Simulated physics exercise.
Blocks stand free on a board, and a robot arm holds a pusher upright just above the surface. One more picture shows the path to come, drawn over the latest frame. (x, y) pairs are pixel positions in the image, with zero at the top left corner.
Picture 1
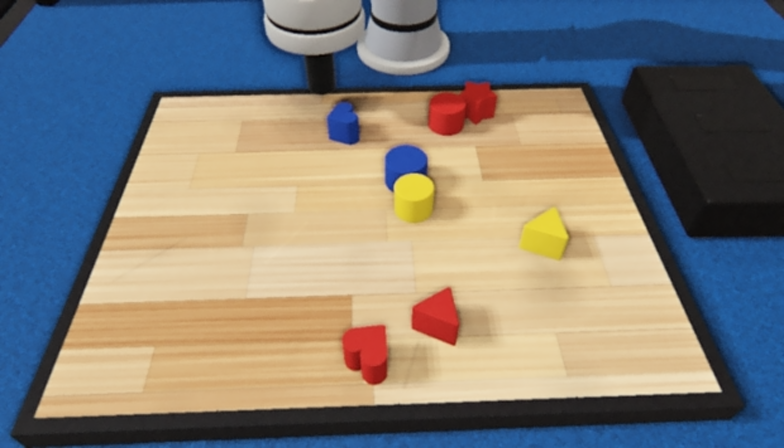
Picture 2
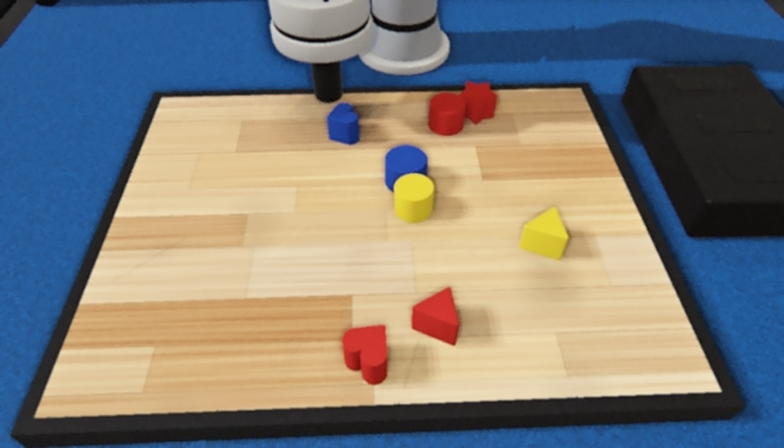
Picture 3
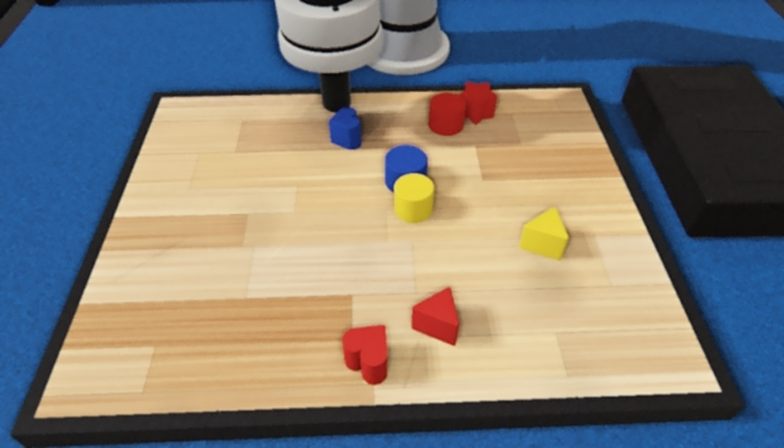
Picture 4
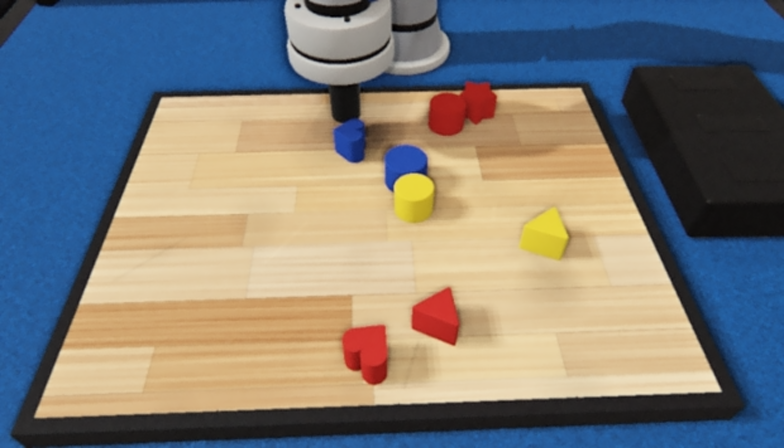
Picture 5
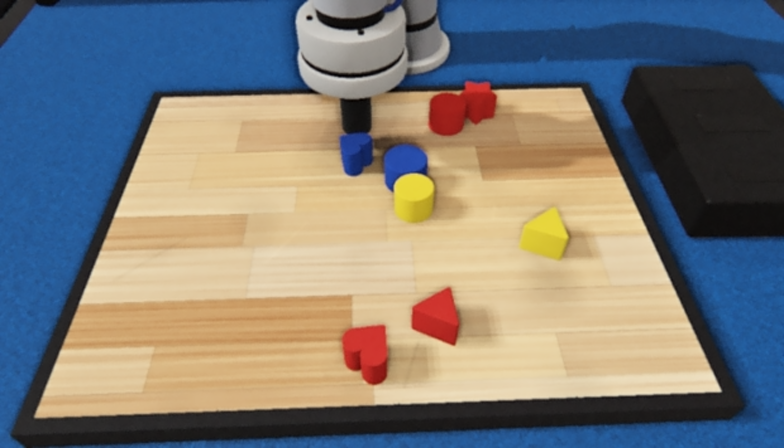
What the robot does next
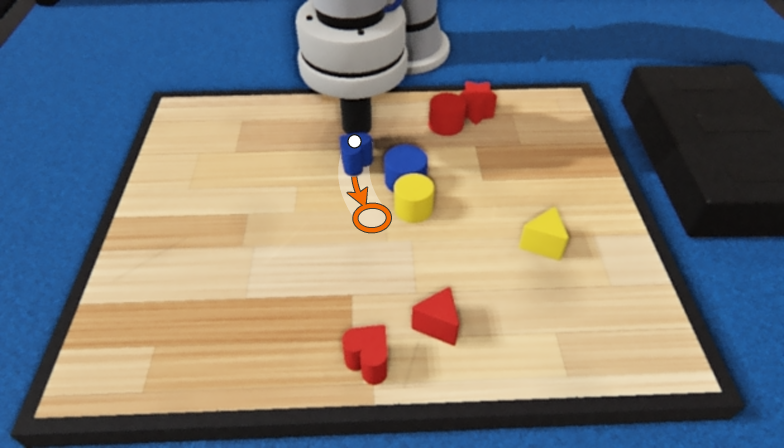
The video shows a robot arm above a wooden board of red, blue and yellow blocks, lowering its black pusher toward the blue heart and then nudging it a short way toward the viewer and slightly right, beside the blue block.
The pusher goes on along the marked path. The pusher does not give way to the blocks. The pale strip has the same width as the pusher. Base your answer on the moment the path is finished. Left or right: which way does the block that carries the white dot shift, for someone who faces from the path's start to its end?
Facing from start to end, it shifts right.
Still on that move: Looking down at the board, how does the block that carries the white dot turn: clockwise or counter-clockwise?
It spins with the clock.
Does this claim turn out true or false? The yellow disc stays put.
That is true.
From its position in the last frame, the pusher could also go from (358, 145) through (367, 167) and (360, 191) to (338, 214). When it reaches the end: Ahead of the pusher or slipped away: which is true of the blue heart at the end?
My guess is it keeps its place ahead of the pusher.
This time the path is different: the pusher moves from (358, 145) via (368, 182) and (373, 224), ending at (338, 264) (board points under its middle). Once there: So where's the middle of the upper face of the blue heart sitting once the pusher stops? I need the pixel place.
I think it will end close to (340, 196).
The drawn path runs from (358, 145) over (354, 168) and (358, 193) to (372, 218); the dot is on the blue heart.
On the path given first. One third of the way, pusher (353, 152); blue heart (352, 166).
Two thirds of the way, pusher (357, 176); blue heart (352, 192), turned 20° clockwise.
At the end, pusher (372, 201); blue heart (352, 215), turned 55° clockwise; yellow disc not moved.
